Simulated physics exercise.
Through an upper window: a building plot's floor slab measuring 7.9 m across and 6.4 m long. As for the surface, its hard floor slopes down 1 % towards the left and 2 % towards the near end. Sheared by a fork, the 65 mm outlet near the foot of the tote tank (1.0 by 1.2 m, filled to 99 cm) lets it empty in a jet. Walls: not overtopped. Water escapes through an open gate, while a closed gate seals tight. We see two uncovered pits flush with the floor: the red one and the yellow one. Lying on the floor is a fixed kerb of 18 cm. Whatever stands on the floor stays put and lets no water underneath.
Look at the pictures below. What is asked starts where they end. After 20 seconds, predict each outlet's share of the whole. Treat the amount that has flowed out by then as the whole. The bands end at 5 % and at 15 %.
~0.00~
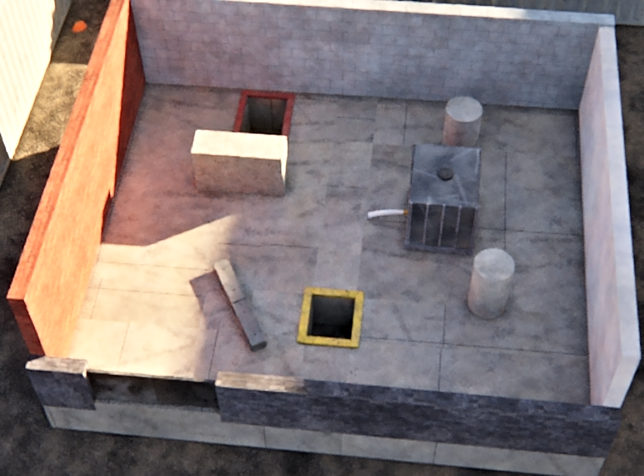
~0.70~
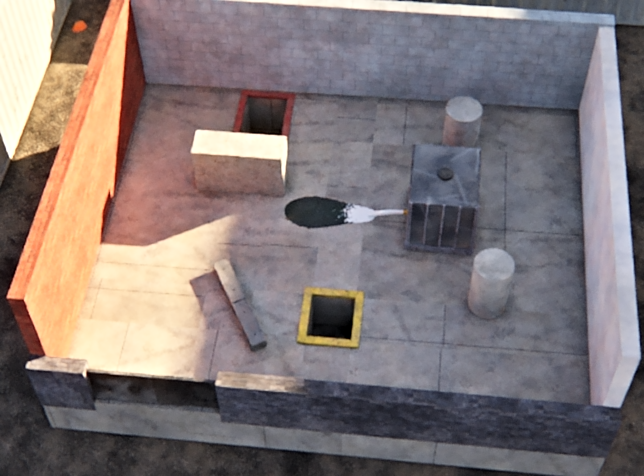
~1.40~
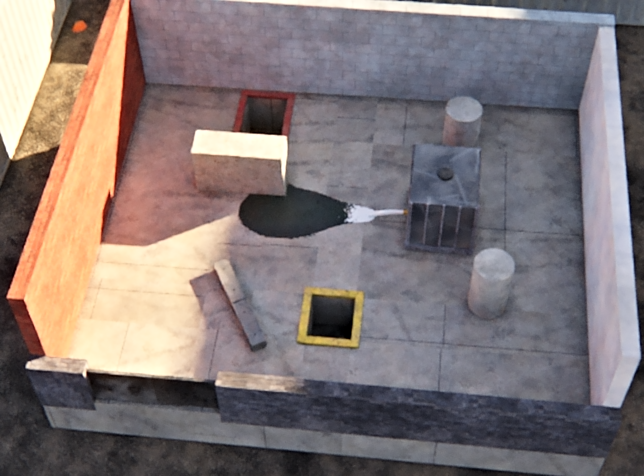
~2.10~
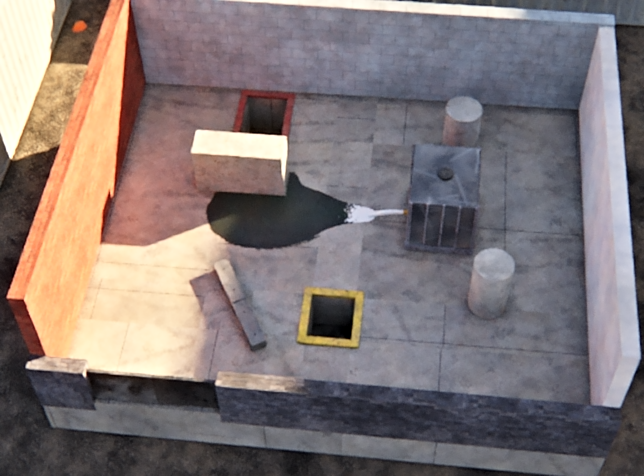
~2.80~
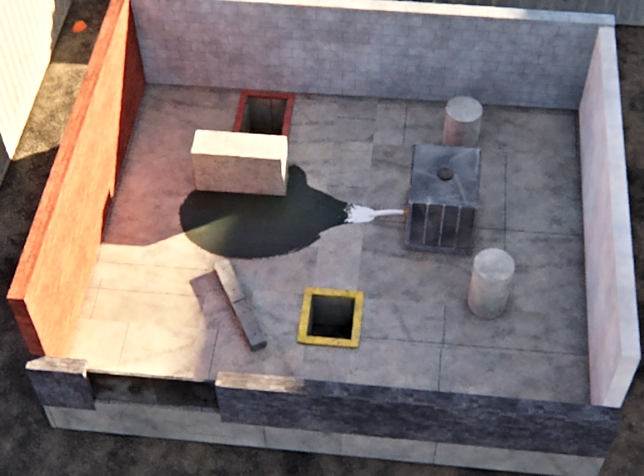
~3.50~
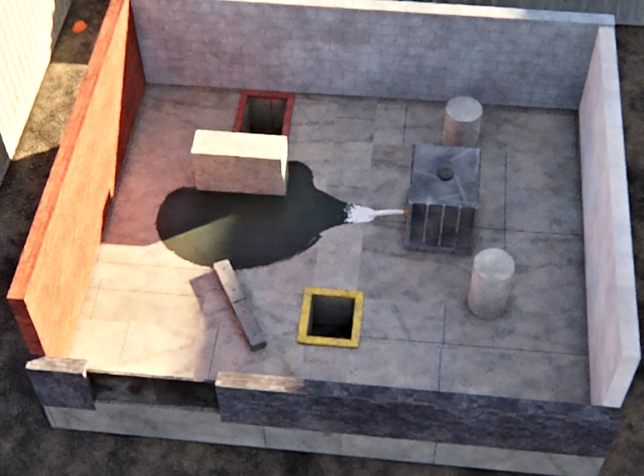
The gate opening takes not even 5 %; the red pit takes under 5 %; the yellow pit takes less than 5 %.
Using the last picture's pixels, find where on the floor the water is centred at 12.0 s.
I'd put it around (173, 279).
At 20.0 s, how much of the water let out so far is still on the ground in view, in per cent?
100 %.
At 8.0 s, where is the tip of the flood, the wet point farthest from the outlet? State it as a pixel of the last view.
Tip position: Roughly (72, 344), last view.
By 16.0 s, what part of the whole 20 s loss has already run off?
I'd put it at about 25 per cent.
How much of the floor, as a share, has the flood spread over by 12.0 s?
20 %.
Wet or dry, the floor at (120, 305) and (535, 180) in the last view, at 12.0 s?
Order as asked - inundated / waterless.
After 5.0 s water covers 10 % of the floor and is deepest (2 cm) near (356, 217); gone so far, the gate opening 0 %, the red pit 0 %, the yellow pit 0 %.
After 8.0 s water covers 20 % of the floor and is deepest (2 cm) near (367, 217); gone so far, the gate opening 0 %, the red pit 0 %, the yellow pit 0 %.
After 12.0 s water covers 20 % of the floor and is deepest (5 cm) near (60, 385); gone so far, the gate opening 0 %, the red pit 0 %, the yellow pit 0 %.
After 16.0 s water covers 25 % of the floor and is deepest (6 cm) near (60, 385); gone so far, the gate opening 0 %, the red pit 0 %, the yellow pit 0 %.
After 20.0 s water covers 30 % of the floor and is deepest (6 cm) near (60, 385); gone so far, the gate opening 0 %, the red pit 0 %, the yellow pit 0 %.
